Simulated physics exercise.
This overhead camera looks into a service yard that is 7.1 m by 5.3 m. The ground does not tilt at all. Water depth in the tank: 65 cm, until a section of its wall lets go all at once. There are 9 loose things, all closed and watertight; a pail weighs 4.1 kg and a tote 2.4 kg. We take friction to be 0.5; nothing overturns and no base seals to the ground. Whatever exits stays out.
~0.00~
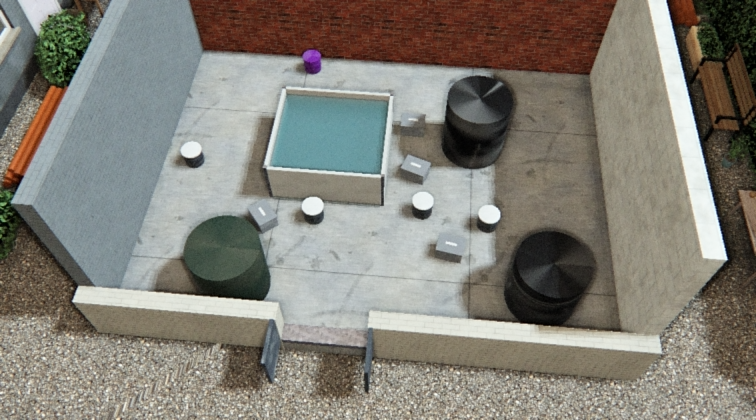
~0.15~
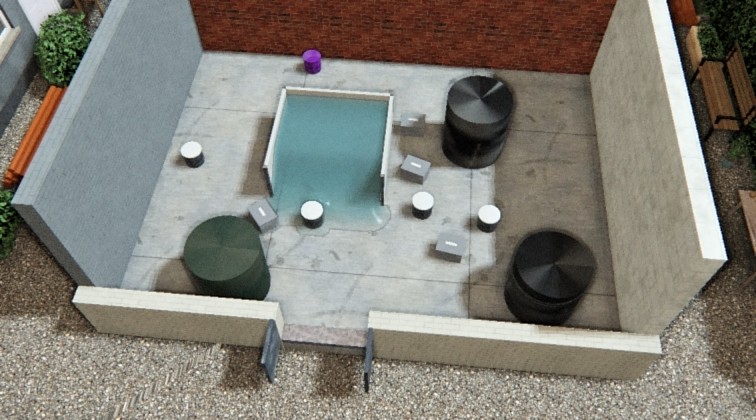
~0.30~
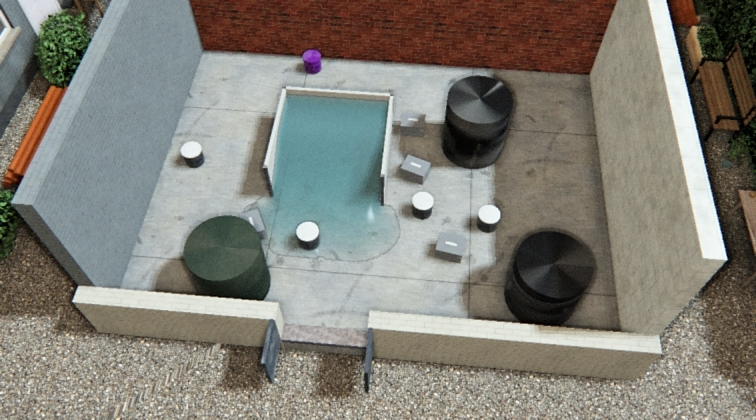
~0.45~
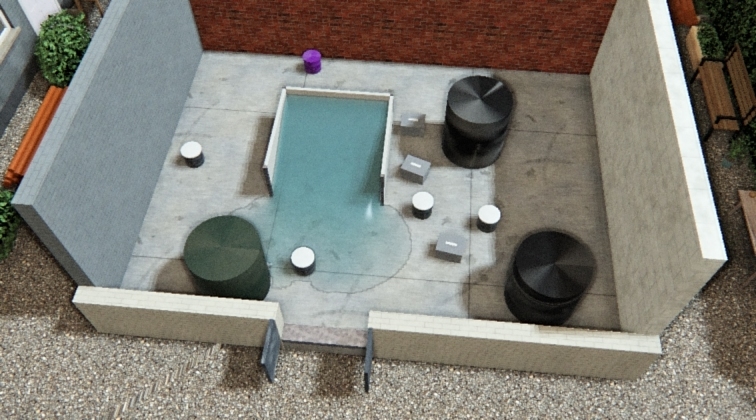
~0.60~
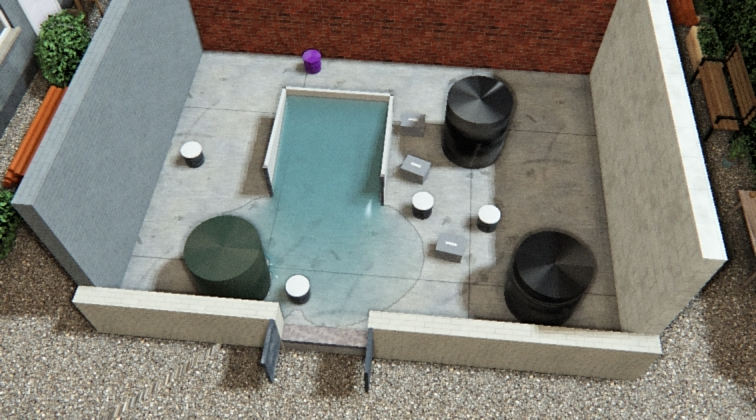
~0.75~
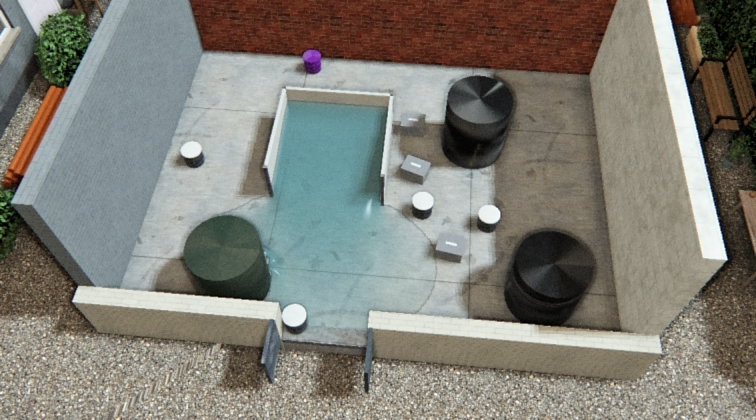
A square tank of blue-green water stands in a walled concrete yard, seen from a fixed high viewpoint. A purple pail sits behind it near the brick wall, a green drum at lower left, two black cylindrical objects at right, with white-topped cylinders and grey blocks scattered between. The tank's front opens, and water spreads toward the gateway, shifting a grey block and carrying a white-topped cylinder to the opening.
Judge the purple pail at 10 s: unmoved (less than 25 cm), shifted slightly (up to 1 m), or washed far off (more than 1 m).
It remains in place.
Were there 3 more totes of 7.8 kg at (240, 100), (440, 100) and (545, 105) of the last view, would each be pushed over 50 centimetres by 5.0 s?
Lab note - in order: Below threshold / below threshold / below threshold.
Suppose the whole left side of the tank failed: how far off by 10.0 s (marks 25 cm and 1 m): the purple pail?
Result: Purple pail displaced far.
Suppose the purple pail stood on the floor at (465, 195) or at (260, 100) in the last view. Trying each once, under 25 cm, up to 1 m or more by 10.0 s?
Results, in order: Essentially stationary, then essentially stationary.
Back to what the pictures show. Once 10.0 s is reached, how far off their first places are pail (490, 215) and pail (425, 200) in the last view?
20 cm and 0 cm, respectively.
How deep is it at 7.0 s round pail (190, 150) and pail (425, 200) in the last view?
About 3 and 2 cm.
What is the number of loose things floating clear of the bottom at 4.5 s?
By my count, 2.
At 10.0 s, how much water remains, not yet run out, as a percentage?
I'd say some 50 percent hasn't gone yet.
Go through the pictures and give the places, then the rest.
The first picture shows the purple pail at (312, 56) rests on the ground; 2.6 m2 under water; 0 of 9 have shifted.
The second picture shows the purple pail at (312, 56), on the bottom; 3.5 m2 under water; 1 of 9 have shifted.
The third picture shows the purple pail at (312, 56) rests on the ground; water covers 4.6 m2; 2 of 9 have shifted.
The fourth picture shows the purple pail at (312, 56), on the bottom; water covers 6.1 m2; 2 of 9 have shifted.
The fifth picture shows the purple pail at (312, 56), on the bottom; water covers 7.5 m2; 2 of 9 have shifted.
The sixth picture shows the purple pail at (312, 56), on the bottom; 8.6 m2 under water; 2 of 9 have shifted.
After 2.0 s the purple pail is near (312, 56), 0.0 m from its start, aground; 1 of 9 are out; 1 afloat.
After 4.5 s the purple pail is near (312, 56), 0.0 m from its start, aground; 1 of 9 are out; 2 afloat.
After 7.0 s the purple pail is near (312, 56), 0.0 m from its start, aground; 1 of 9 are out; 2 afloat.
After 10.0 s the purple pail is near (312, 56), 0.0 m from its start, aground; 1 of 9 are out; 2 afloat.
